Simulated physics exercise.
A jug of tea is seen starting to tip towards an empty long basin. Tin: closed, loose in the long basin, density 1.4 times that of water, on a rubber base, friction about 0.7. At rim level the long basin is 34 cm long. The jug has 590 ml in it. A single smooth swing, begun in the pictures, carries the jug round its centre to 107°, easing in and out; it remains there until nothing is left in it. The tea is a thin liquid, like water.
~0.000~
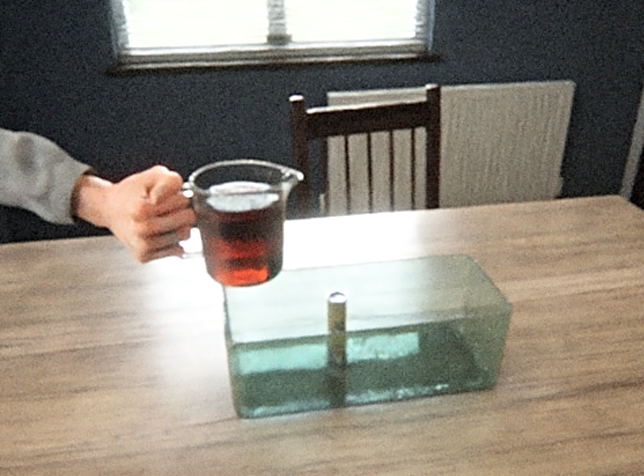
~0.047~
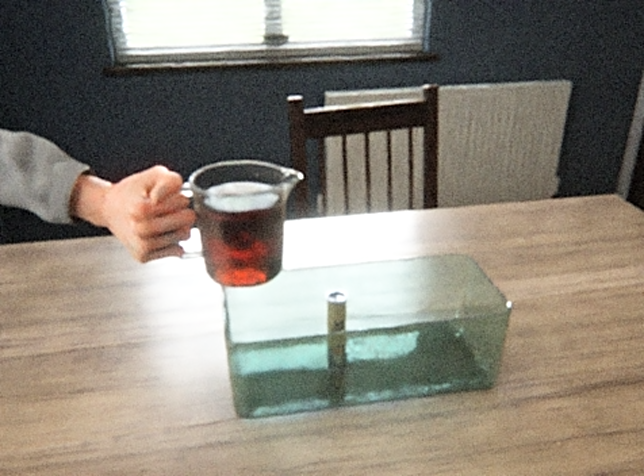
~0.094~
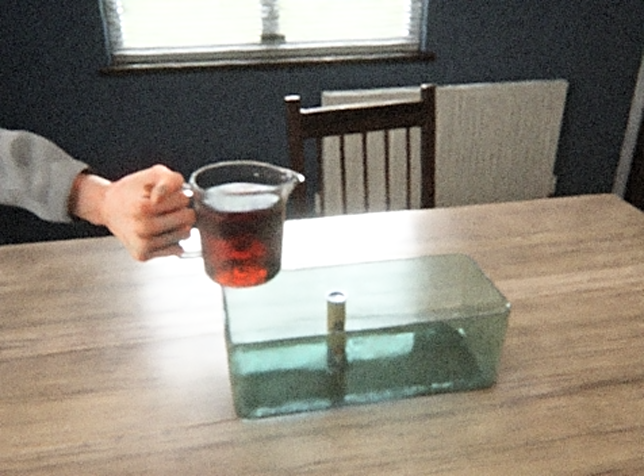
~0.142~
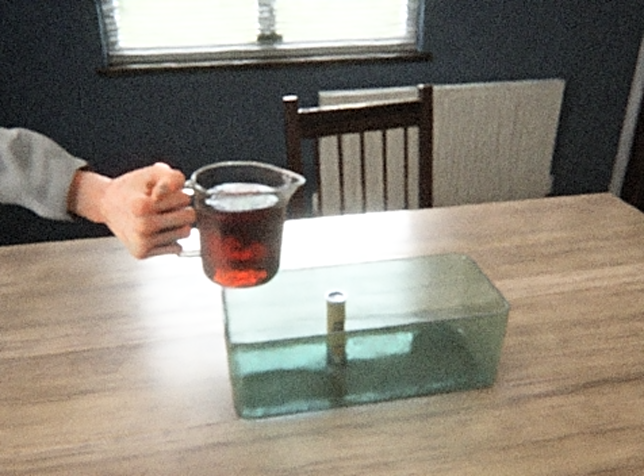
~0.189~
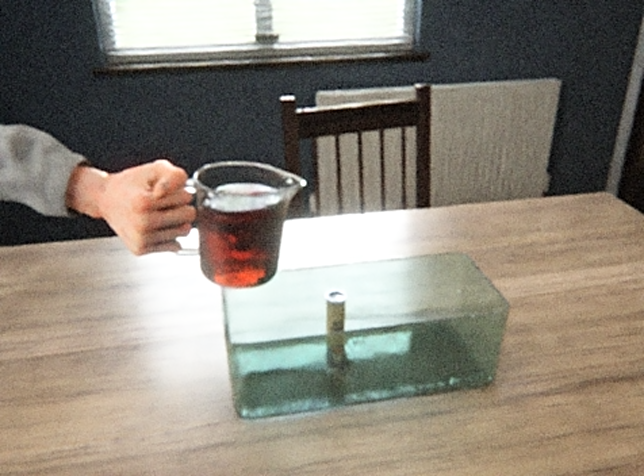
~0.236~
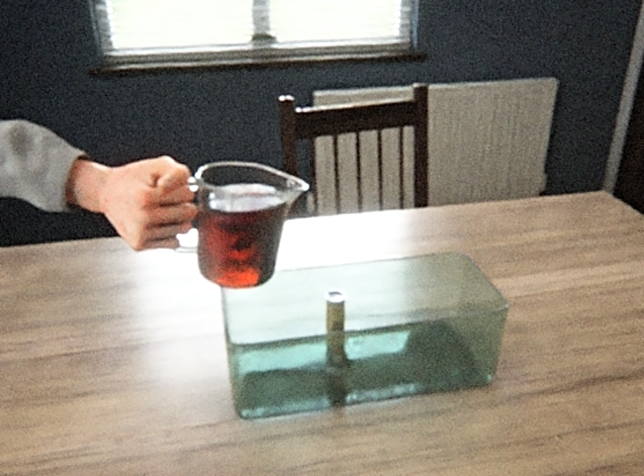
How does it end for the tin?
The tin goes down.
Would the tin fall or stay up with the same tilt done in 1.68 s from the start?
It tumbles over, then.
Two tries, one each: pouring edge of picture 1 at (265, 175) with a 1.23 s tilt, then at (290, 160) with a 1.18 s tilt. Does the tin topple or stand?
Try 1: Tipped over; try 2: Tipped over.
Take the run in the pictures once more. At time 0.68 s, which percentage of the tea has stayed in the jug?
Close to 84 percent of the liquid remains at that time.
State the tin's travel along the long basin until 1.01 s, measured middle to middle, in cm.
Some 0 cm.
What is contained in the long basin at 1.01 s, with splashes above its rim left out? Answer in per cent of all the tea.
Roughly 58 per cent.
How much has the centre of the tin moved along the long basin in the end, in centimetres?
About 7.5 cm.
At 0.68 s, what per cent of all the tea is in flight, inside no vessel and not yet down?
Some 12 % is the figure.
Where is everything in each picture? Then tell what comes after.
The first frame shows tilt 0°; pouring edge (302, 175); surface from (197, 200) to (282, 194); the long basin's rim runs from (224, 309) to (491, 282); the tin's top is at (337, 299).
The second frame shows tilt 0°; pouring edge (302, 175); surface from (197, 200) to (282, 193).
The third frame shows tilt 2°; pouring edge (303, 176); surface from (197, 200) to (283, 194).
The fourth frame shows tilt 3°; pouring edge (304, 179); surface from (197, 200) to (284, 195).
The fifth frame shows tilt 6°; pouring edge (306, 182); surface from (199, 201) to (285, 195).
The sixth frame shows tilt 9°; pouring edge (308, 185); surface from (199, 202) to (287, 196).
By 0.68 s the tilt is 63° and 84 per cent is still to pour; the tin stands where it began.
By 1.01 s the tilt is 99° and 26 per cent is still to pour; the tin stands where it began.
By 1.36 s the tilt is 107° and 1 per cent is still to pour; the tin lies on its side.
By 1.73 s the tilt is 107° and 0 per cent is still to pour; the tin lies on its side.
At rest the tin lies on its side.
